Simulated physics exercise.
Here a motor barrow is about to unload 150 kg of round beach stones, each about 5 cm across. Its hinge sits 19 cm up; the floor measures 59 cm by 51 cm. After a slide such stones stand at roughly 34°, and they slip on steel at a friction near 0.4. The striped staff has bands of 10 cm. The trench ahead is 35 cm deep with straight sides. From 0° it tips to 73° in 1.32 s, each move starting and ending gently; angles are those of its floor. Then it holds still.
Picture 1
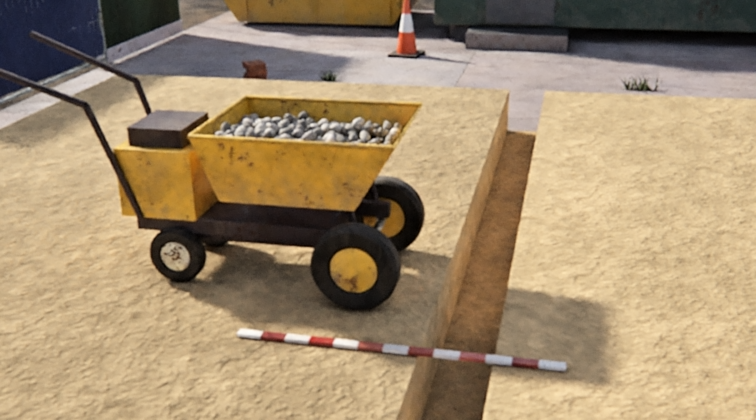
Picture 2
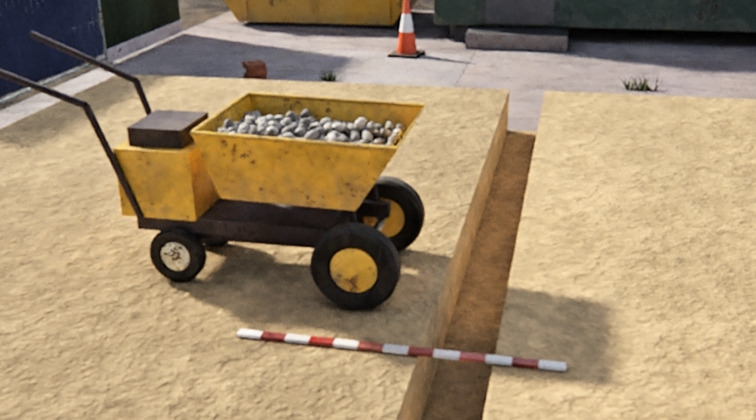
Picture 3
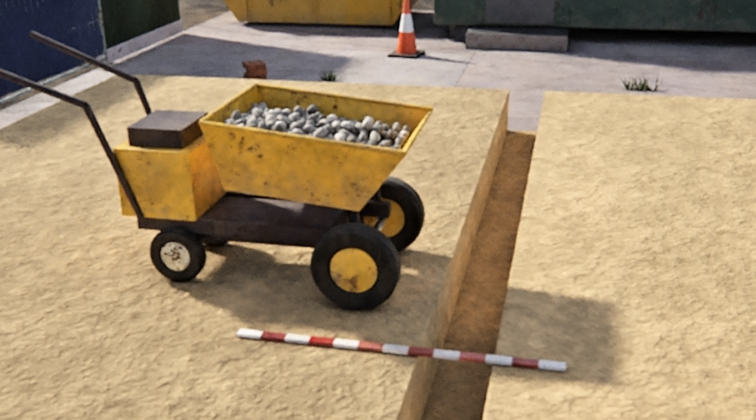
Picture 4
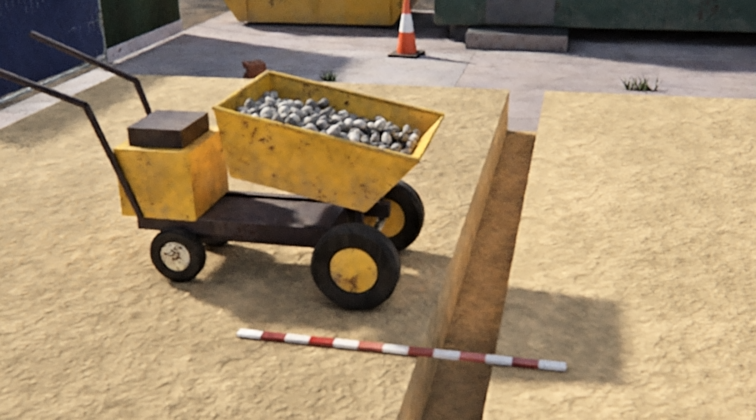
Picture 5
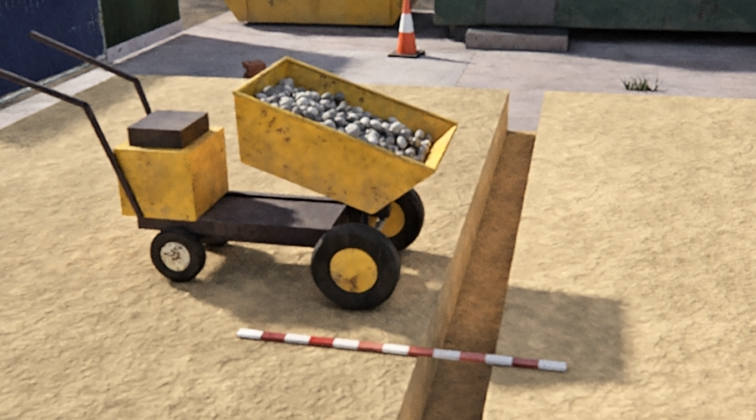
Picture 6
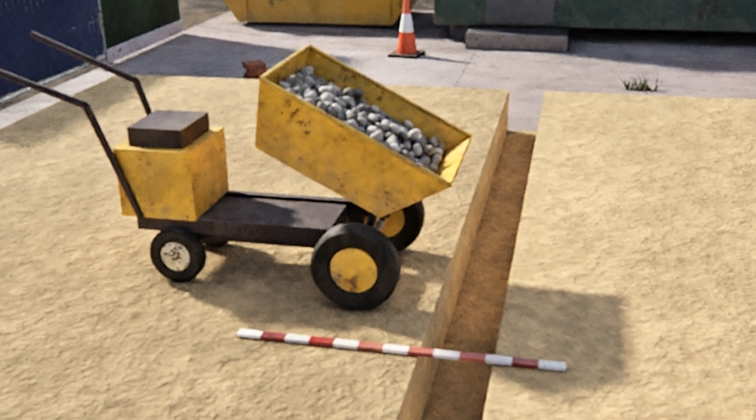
A yellow skip full of rounded grey stones rose at its back and tilted steadily toward the trench on the right, while the wheeled barrow beneath it stayed still behind a red-and-white striped staff.
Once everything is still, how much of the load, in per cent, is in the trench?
Close to 27 in a hundred.
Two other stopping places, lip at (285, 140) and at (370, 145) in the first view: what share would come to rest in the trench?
Near 80 per cent from the first place, 45 from the second.
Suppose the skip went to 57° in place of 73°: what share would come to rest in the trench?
In that case some 15 per cent.
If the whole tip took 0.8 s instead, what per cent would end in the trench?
It would be near 20 per cent.
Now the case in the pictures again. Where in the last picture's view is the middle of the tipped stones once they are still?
Around (556, 289).
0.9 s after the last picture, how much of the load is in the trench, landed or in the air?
About 0 per cent by then.
Then, 0.4 s after the last picture the floor is at 62°, 100 % in the skip; the foremost stones are at (502, 227).
Then, 0.9 s after the last picture the floor is at 73°, 49 % in the skip, 51 % past the trench; the foremost stones are at (650, 291).
Then, 1.2 s after the last picture the floor is at 73°, 22 % in the skip, 5 % in the trench, 73 % past the trench; the foremost stones are past the picture's edge.
Then, 3.2 s after the last picture the floor is at 73°, 0 % in the skip, 27 % in the trench, 73 % past the trench; the foremost stones are past the picture's edge.
